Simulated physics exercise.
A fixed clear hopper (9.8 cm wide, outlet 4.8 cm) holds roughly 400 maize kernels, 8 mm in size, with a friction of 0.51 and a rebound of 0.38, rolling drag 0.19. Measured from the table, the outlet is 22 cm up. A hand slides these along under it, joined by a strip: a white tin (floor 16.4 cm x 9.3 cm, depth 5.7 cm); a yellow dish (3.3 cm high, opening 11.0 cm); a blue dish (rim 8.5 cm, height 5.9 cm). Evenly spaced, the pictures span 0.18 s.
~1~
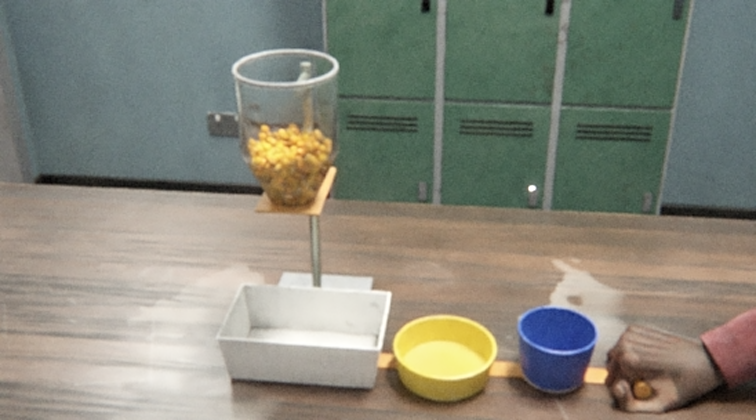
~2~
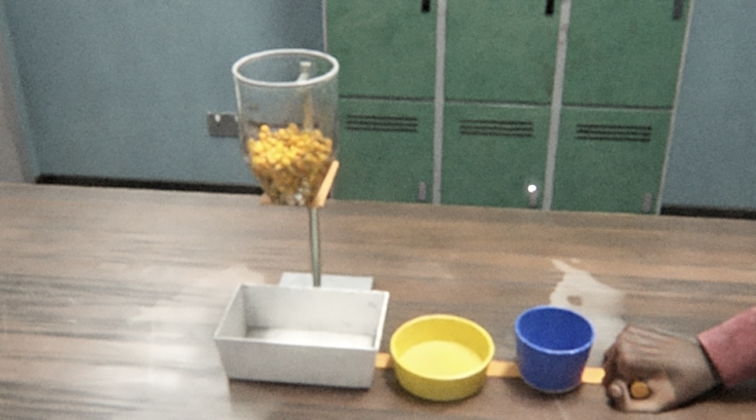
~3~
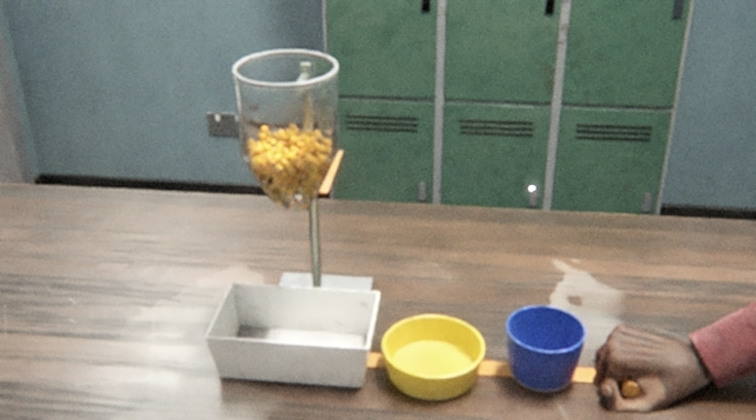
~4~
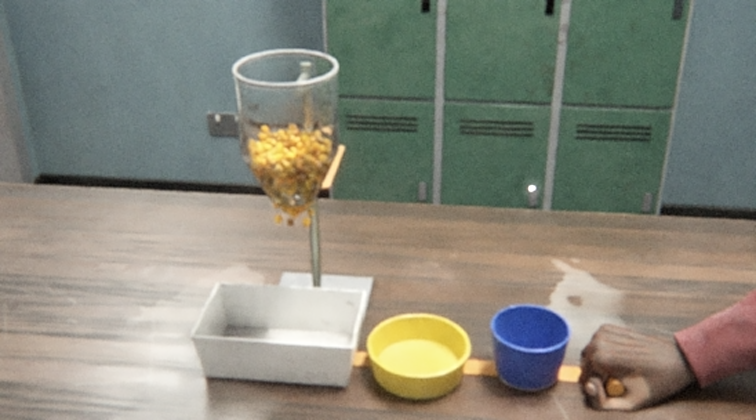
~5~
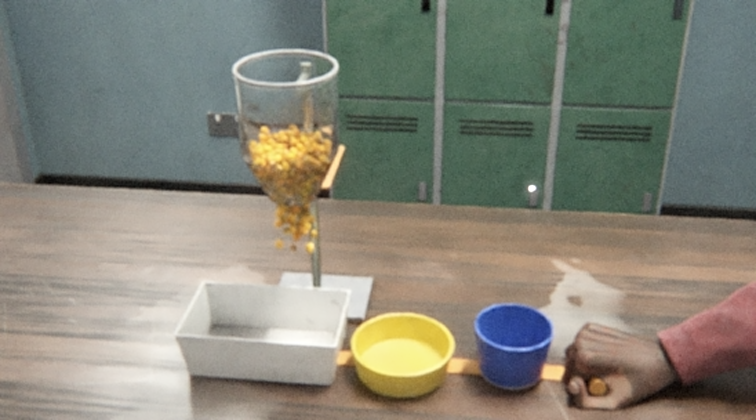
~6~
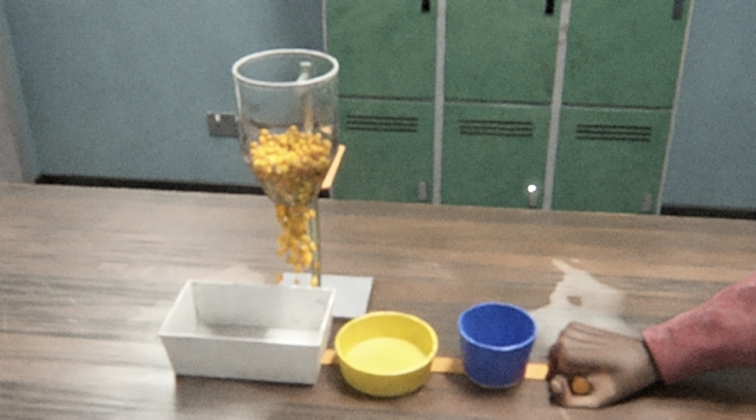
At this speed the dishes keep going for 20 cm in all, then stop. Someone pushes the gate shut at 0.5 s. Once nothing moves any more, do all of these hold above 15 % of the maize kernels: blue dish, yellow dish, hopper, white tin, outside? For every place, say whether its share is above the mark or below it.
Going through them: Blue dish is below the mark; yellow dish is above the mark; hopper is below the mark; white tin is below the mark; outside is below the mark.
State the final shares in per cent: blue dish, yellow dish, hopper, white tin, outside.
Blue dish 0; yellow dish 80; hopper 10; white tin 5; outside 10.
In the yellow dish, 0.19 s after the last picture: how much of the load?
30 per cent.
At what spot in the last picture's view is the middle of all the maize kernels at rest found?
(281, 349) or so.
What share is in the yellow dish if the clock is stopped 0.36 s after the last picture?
I'd put it at around 65 per cent.
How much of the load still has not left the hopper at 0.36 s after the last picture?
Around 10 in a hundred, I reckon.
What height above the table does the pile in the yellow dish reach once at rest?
Near 4.0 cm.
Then, 0.19 s after the last picture, yellow dish 30 %, hopper 40 %, in the air 25 %; middle of all pieces on or above the table near (291, 257).
Then, 0.36 s after the last picture, yellow dish 65 %, hopper 10 %, in the air 25 %; middle of all pieces on or above the table near (278, 311).
Then, 0.51 s after the last picture, yellow dish 80 %, hopper 10 %, outside 10 %; middle of all pieces on or above the table near (275, 337).
Then, 0.65 s after the last picture, yellow dish 80 %, hopper 10 %, outside 10 %; middle of all pieces on or above the table near (274, 338).
In the end, blue dish 0 %, yellow dish 80 %, hopper 10 %, white tin 5 %, outside 10 %.
